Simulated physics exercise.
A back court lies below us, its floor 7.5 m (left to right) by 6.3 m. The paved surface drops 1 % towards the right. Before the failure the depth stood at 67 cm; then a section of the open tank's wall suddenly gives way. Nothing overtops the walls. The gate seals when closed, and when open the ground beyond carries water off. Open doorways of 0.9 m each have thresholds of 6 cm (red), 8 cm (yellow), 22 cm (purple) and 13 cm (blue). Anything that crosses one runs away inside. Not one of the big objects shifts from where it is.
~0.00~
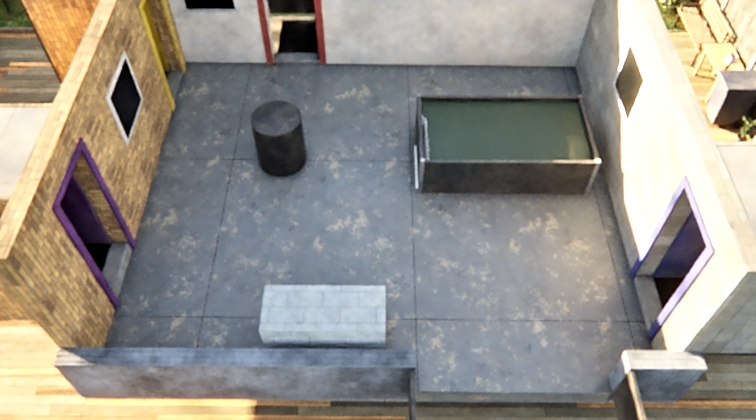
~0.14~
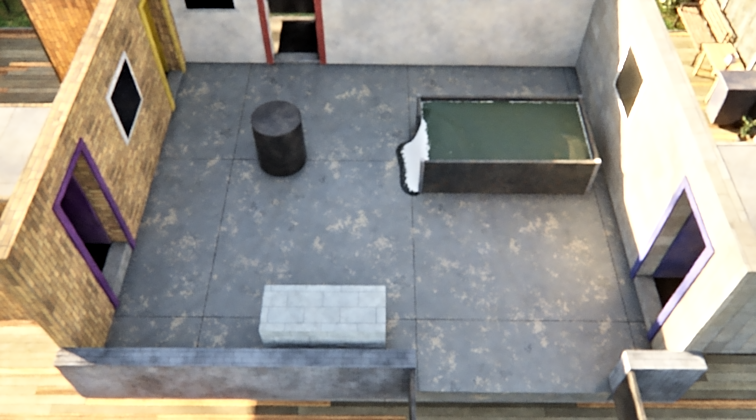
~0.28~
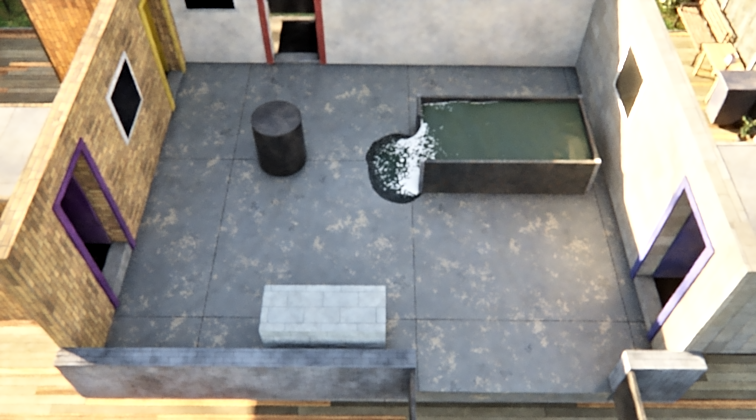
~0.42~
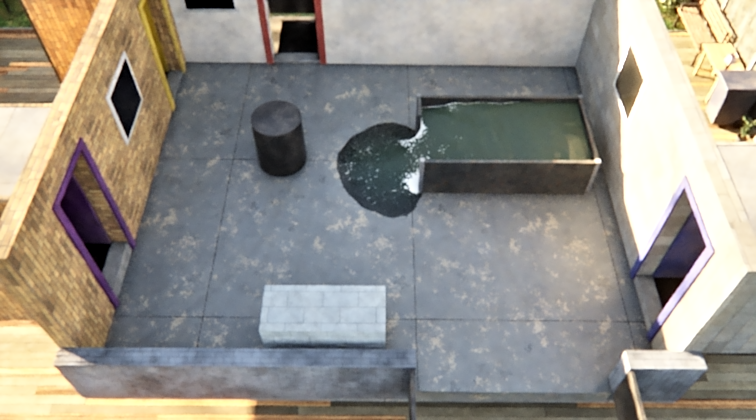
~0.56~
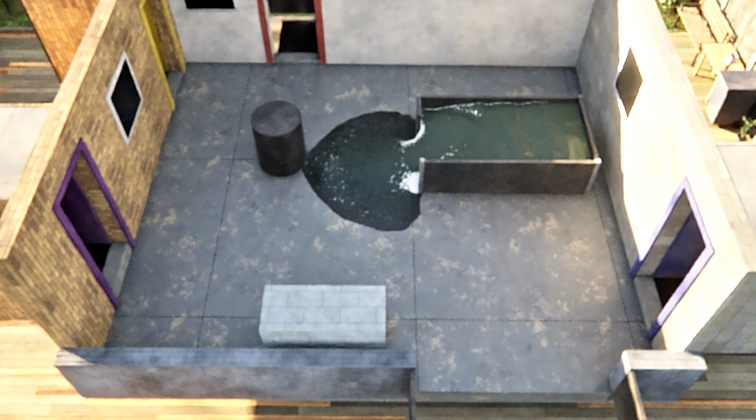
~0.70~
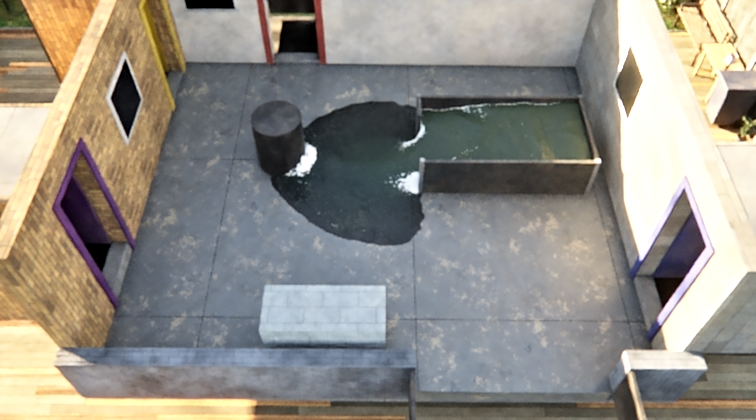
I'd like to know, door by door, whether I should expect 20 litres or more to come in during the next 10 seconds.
Here is what to expect: At the red door, that much or more; at the yellow door, that much or more; at the purple door, not that much; at the blue door, not that much.
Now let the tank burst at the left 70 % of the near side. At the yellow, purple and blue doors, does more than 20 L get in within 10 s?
At yellow the amount is beneath the mark, at purple it is beneath the mark, and at blue it is beneath the mark.
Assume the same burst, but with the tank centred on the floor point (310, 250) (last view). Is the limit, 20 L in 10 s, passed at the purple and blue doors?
Purple door exceeded, blue door held.
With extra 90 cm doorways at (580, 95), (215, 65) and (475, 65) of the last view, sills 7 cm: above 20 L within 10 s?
Door 1: Lower; door 2: Higher; door 3: Lower.
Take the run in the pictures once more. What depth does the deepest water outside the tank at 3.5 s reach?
Depth: Approx. 30 cm.
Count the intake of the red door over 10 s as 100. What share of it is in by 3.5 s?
30 per cent, roughly.
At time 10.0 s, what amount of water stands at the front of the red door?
9.5 cm.
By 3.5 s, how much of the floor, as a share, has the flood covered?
Close to 50 in a hundred parts are wet.
After 1.4 s water covers 25 % of the floor and is deepest (36 cm) near (415, 171); red door not reached, yellow door not reached, purple door not reached, blue door not reached.
After 2.2 s water covers 45 % of the floor and is deepest (31 cm) near (416, 179); red door 6 cm at the sill, 0 L in, yellow door 6 cm at the sill, 0 L in, purple door 18 cm at the sill, 0 L in, blue door not reached.
After 3.5 s water covers 50 % of the floor and is deepest (30 cm) near (99, 370); red door 12 cm at the sill, 27 L in, yellow door 15 cm at the sill, 11 L in, purple door 15 cm at the sill, 0 L in, blue door not reached.
After 6.0 s water covers 60 % of the floor and is deepest (18 cm) near (232, 230); red door 9 cm at the sill, 62 L in, yellow door 8 cm at the sill, 35 L in, purple door 9 cm at the sill, 0 L in, blue door not reached.
After 10.0 s water covers 95 % of the floor and is deepest (12 cm) near (263, 359); red door 9 cm at the sill, 94 L in, yellow door 6 cm at the sill, 36 L in, purple door 7 cm at the sill, 0 L in, blue door 6 cm at the sill, 0 L in.
